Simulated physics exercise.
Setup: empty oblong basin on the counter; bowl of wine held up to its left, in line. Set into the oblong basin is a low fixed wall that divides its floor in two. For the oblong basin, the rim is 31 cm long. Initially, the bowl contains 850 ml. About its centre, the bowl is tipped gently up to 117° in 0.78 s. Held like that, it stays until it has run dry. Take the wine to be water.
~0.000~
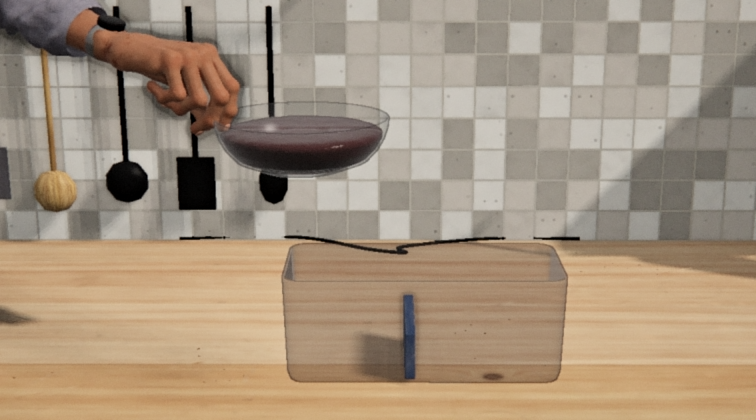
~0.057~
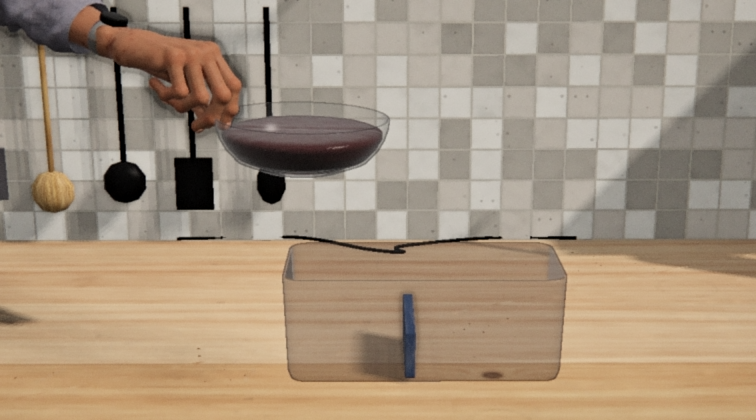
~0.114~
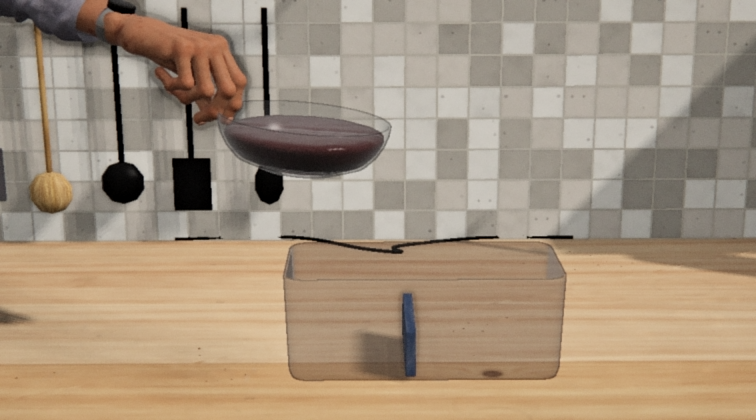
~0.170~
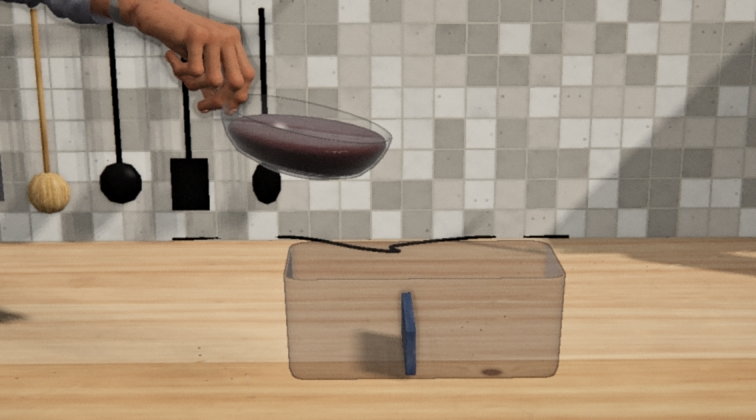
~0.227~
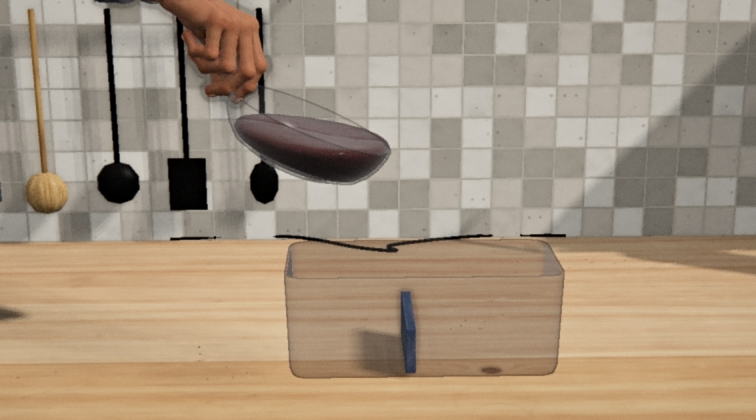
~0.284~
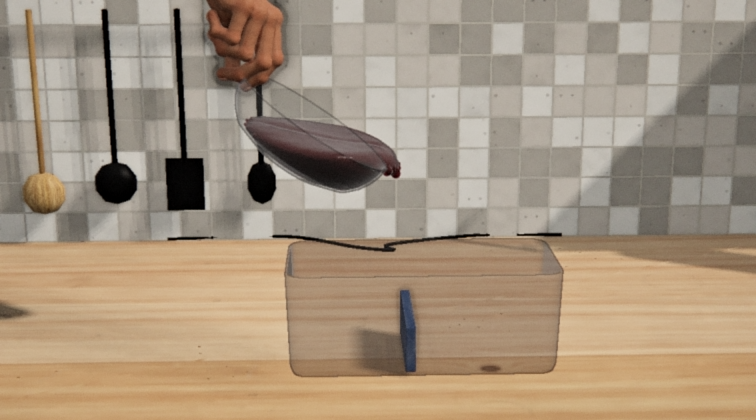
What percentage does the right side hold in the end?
About 63 per cent.
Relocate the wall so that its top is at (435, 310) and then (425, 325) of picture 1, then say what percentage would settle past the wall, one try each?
Result: 40 per cent, then 45 per cent.
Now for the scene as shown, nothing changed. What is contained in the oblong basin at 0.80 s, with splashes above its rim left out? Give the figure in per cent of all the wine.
Some 80 percent of the total.
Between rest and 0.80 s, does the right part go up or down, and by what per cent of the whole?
Its share increases, some 8 in a hundred.
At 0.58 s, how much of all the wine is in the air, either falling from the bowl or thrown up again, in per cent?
Around 12 in a hundred.
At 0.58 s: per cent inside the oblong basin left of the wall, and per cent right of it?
Around 20 percent on the left and 66 on the right.
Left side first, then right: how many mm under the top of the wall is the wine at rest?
For the left, around 40 mm; for the right, around 30 mm.
By 0.58 s the tilt is 100° and 1 per cent is still to pour, 19 is left of the wall and 67 right of it.
By 0.80 s the tilt is 117° and 0 per cent is still to pour, 26 is left of the wall and 55 right of it.
By 1.03 s the tilt is 117° and 0 per cent is still to pour, 29 is left of the wall and 64 right of it.
By 1.28 s the tilt is 117° and 0 per cent is still to pour, 30 is left of the wall and 63 right of it.
At rest 30 per cent lies left of the wall, 63 right of it and 7 outside.
